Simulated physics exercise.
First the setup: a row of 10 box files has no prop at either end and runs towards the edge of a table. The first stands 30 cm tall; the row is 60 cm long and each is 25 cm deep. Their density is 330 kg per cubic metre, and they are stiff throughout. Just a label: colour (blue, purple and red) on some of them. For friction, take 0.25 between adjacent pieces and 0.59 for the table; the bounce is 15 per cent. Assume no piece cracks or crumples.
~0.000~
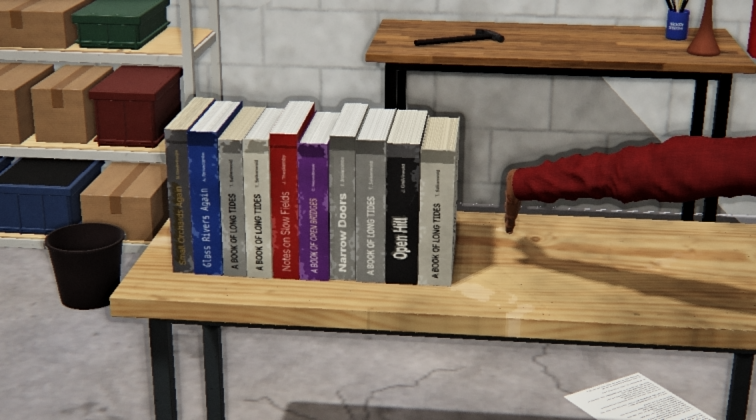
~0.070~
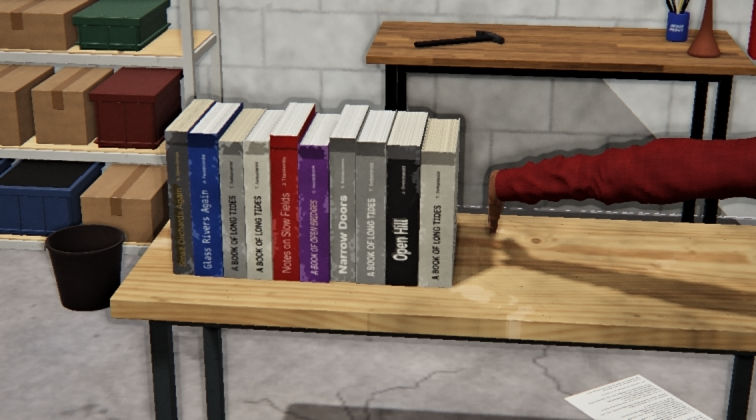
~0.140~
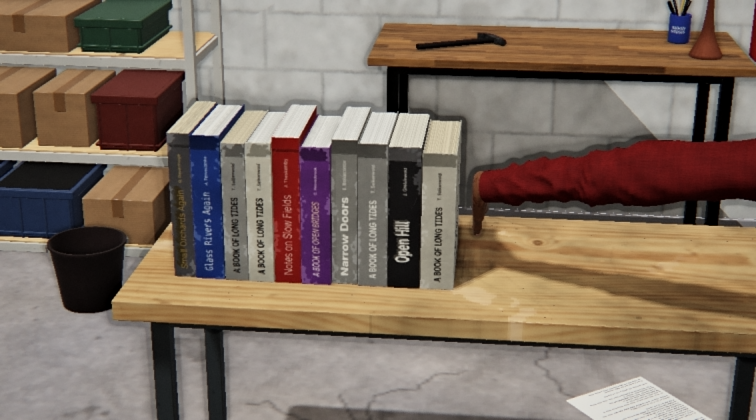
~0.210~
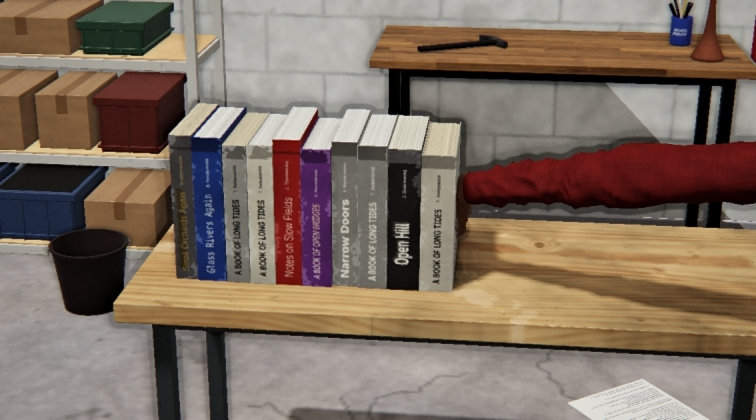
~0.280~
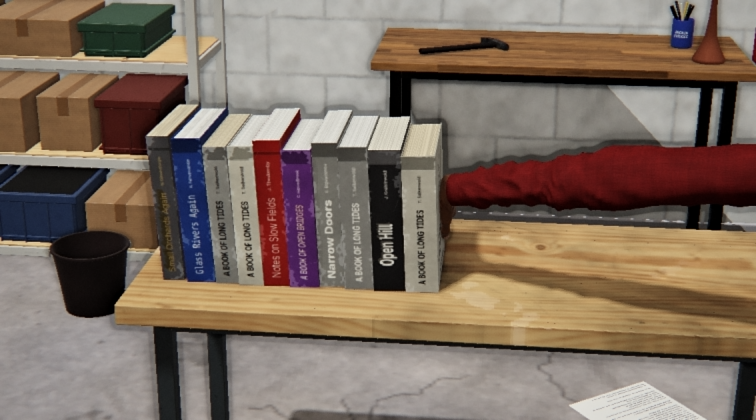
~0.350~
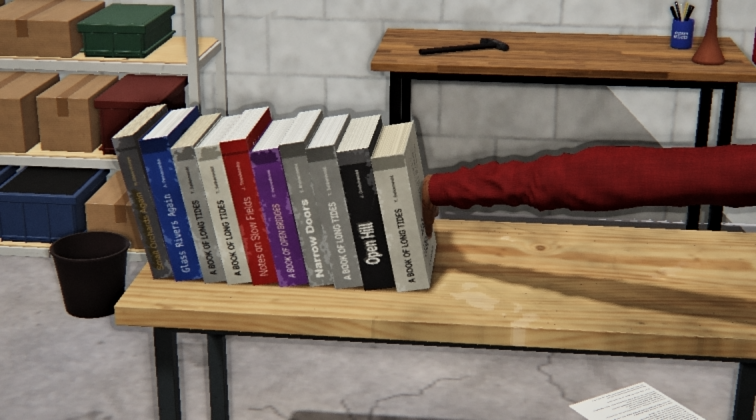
In a storeroom with a pale block wall, seen from in front and slightly above as the camera drifts a little, a wooden table stands before shelves of boxes and a dark bin at left. Upright book-like files in grey, blue, red, purple and black stand in a row on its left side. A red-sleeved arm reaches in from the right, presses the row's right end and pushes it leftward, and the files slide and lean left together.
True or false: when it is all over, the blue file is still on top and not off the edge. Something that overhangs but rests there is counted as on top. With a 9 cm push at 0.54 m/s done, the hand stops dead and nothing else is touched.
False.
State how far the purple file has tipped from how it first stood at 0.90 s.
Near 40 degrees from how it began.
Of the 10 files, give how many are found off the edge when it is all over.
The tally stands at 3.
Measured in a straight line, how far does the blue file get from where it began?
I'd estimate near 105 cm.
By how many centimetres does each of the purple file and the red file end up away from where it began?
About: Purple 20, red 20.
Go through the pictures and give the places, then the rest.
In the first frame (pixels give the middle of a visible side; the camera pans a little), hand (520, 191) 11 cm from the first; blue file (205, 205); red file (285, 209); purple file (313, 214); none has stirred.
In the second frame, hand (503, 192) 7 cm from the first; blue file (206, 207).
In the third frame, hand (487, 194) 32 mm from the first; blue file (207, 209).
In the fourth frame, hand (471, 195) 5 mm in; blue file (209, 211).
In the fifth frame, hand (455, 197) 43 mm in; blue file (193, 212) 3° from how it stood; purple file (300, 221) 38 mm from its place; movement in 10 of them.
In the sixth frame, hand (437, 197) 8 cm in; blue file (171, 211) 11° from how it stood; red file (250, 214) 11° from how it stood; purple file (279, 219) 11° from how it stood; steepest lean 13°, the file at (143, 209); movement in 10 of them.
After 0.52 s, none of the 10 files off the edge, 10 disturbed; blue file 42° from how it stood; red file 35° from how it stood.
After 0.90 s, 2 of the 10 files off the edge; blue file upside down; red file 40° from how it stood.
In the end (1.5 s), 3 of the 10 files off the edge; blue file on its side; red file 58° from how it stood; purple file 38° from how it stood. From the last view, middles, red file near (202, 215).
